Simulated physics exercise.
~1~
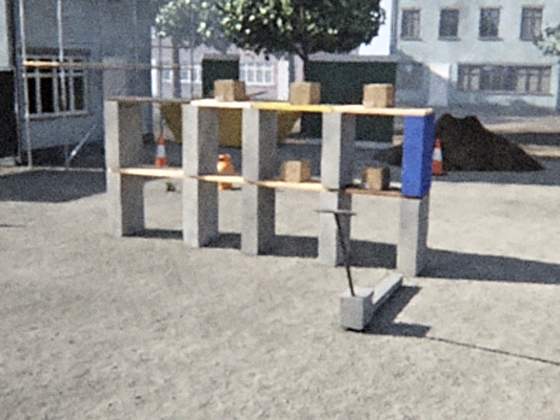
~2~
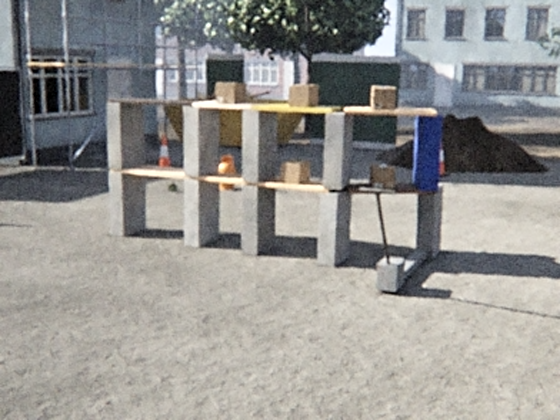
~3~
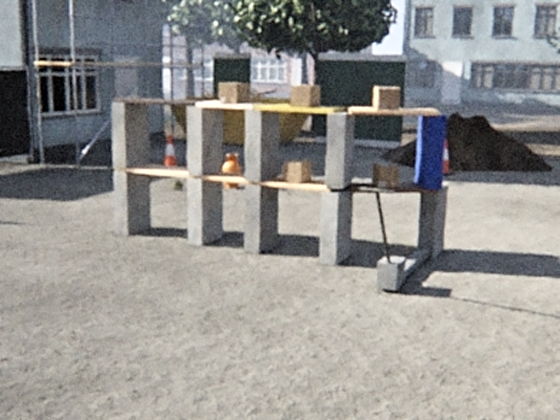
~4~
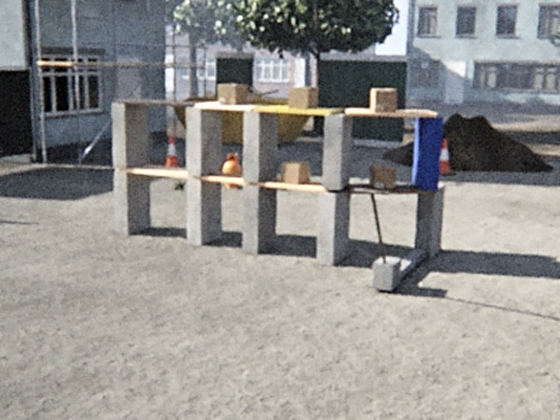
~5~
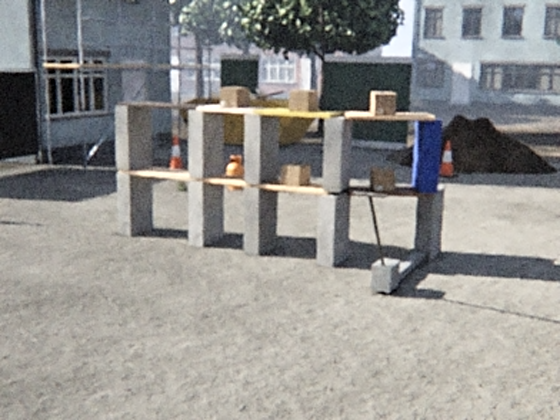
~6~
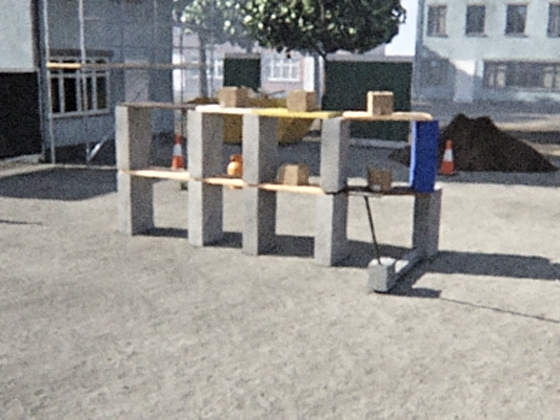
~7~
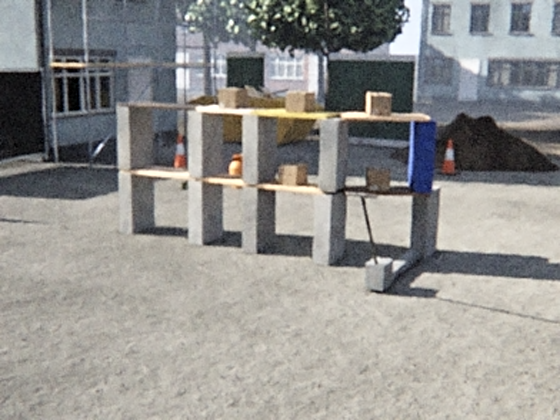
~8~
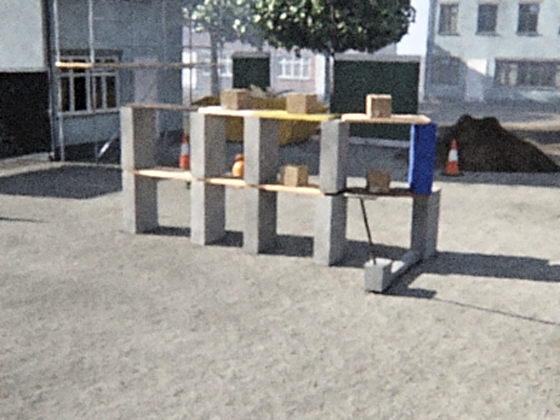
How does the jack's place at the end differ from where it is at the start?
At the start the jack sits out on the gravel in front of the stand, near its right end. By the end it is farther back and slightly to the right, close in at the foot of the right-hand end upright.
